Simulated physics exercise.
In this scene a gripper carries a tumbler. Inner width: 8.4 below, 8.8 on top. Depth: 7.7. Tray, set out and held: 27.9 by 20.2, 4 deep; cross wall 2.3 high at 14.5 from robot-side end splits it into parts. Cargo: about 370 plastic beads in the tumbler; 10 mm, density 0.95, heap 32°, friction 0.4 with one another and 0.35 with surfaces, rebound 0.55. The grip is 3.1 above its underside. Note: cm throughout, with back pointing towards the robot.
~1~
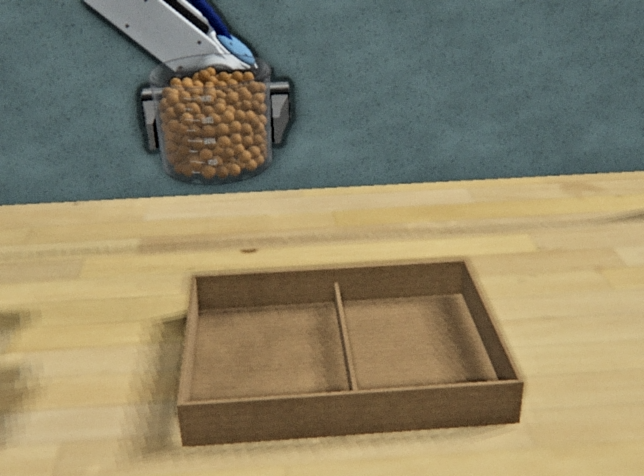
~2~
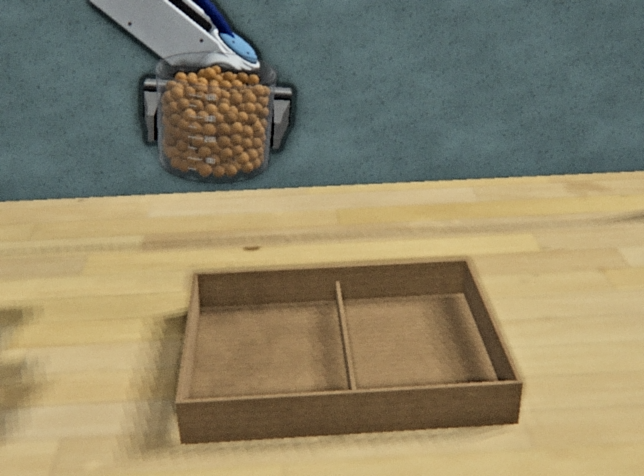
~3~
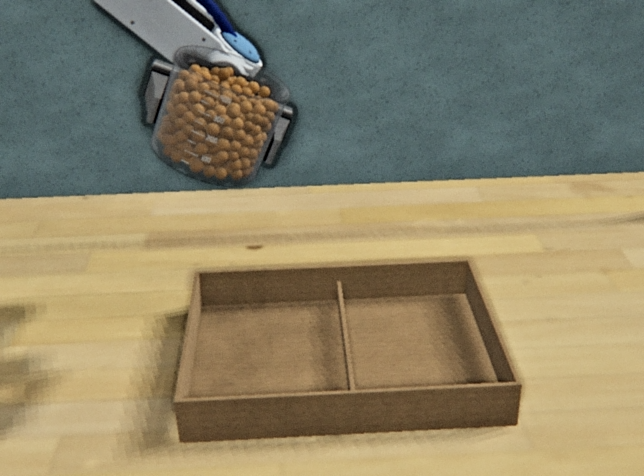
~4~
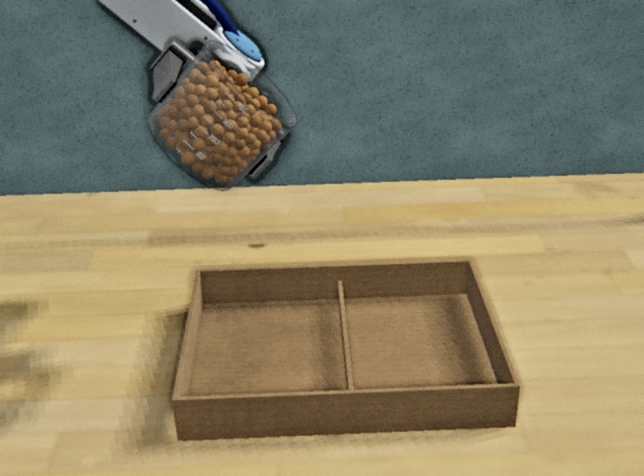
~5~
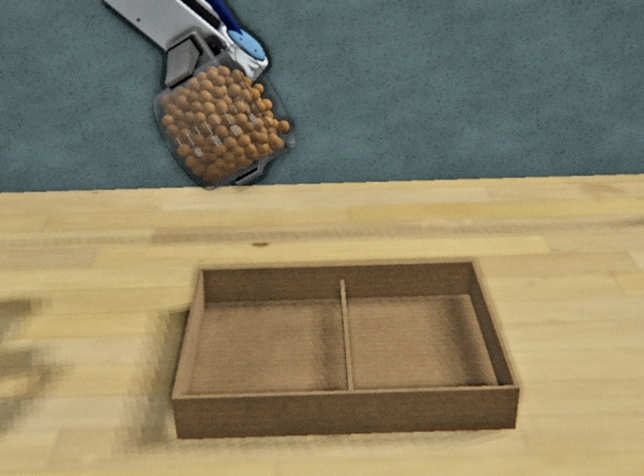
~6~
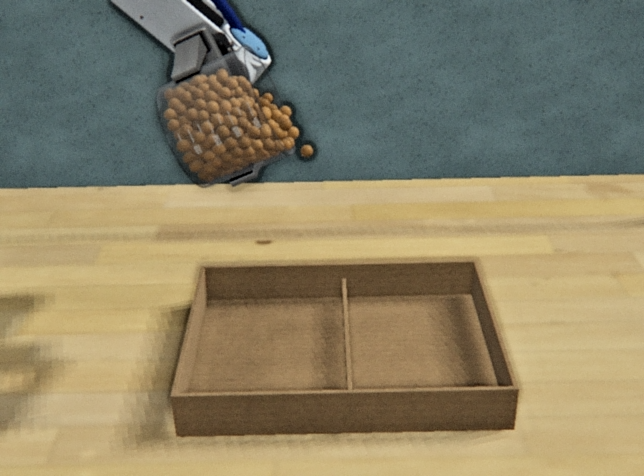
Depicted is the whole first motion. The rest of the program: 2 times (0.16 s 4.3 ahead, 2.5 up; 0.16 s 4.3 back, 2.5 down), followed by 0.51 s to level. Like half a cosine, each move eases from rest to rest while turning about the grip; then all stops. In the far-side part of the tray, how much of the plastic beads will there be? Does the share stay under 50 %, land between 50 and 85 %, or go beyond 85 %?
It stays under 50 %.
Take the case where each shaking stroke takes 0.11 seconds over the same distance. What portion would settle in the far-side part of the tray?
I'd expect some 75 per cent.
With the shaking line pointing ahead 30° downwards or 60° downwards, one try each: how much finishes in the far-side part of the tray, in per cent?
Near 20 and 5 percent respectively.
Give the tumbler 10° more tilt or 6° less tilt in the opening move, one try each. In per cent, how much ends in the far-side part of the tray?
It would be around 55 and 30 per cent.
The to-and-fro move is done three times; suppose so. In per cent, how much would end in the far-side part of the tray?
Roughly 45 percent.
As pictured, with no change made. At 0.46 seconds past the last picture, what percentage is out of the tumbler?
40 %.
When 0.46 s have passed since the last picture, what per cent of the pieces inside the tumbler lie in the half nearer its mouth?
45 per cent.
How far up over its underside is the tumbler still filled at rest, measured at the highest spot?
I'd say close to 5.5 cm.
Then, 0.46 s later, tilted 67° forward, highest piece 28 above the table; 231 in the tumbler, 98 in the far-side part, 33 in the robot-side part, 12 in flight or on a rim.
Then, 0.92 s later, tilted 28° forward, highest piece 27 above the table; 157 in the tumbler, 153 in the far-side part, 56 in the robot-side part, 7 on the table or floor, 1 in flight or on a rim.
Then, 1.35 s later, level, highest piece 26 above the table; 157 in the tumbler, 154 in the far-side part, 56 in the robot-side part, 7 on the table or floor.
Then, 2.40 s later, level, highest piece 26 above the table; 157 in the tumbler, 154 in the far-side part, 56 in the robot-side part, 7 on the table or floor.
At rest, 157 in the tumbler, 154 in the far-side part, 56 in the robot-side part, 7 on the table or floor. That is 41 % in the far-side part of the tray.
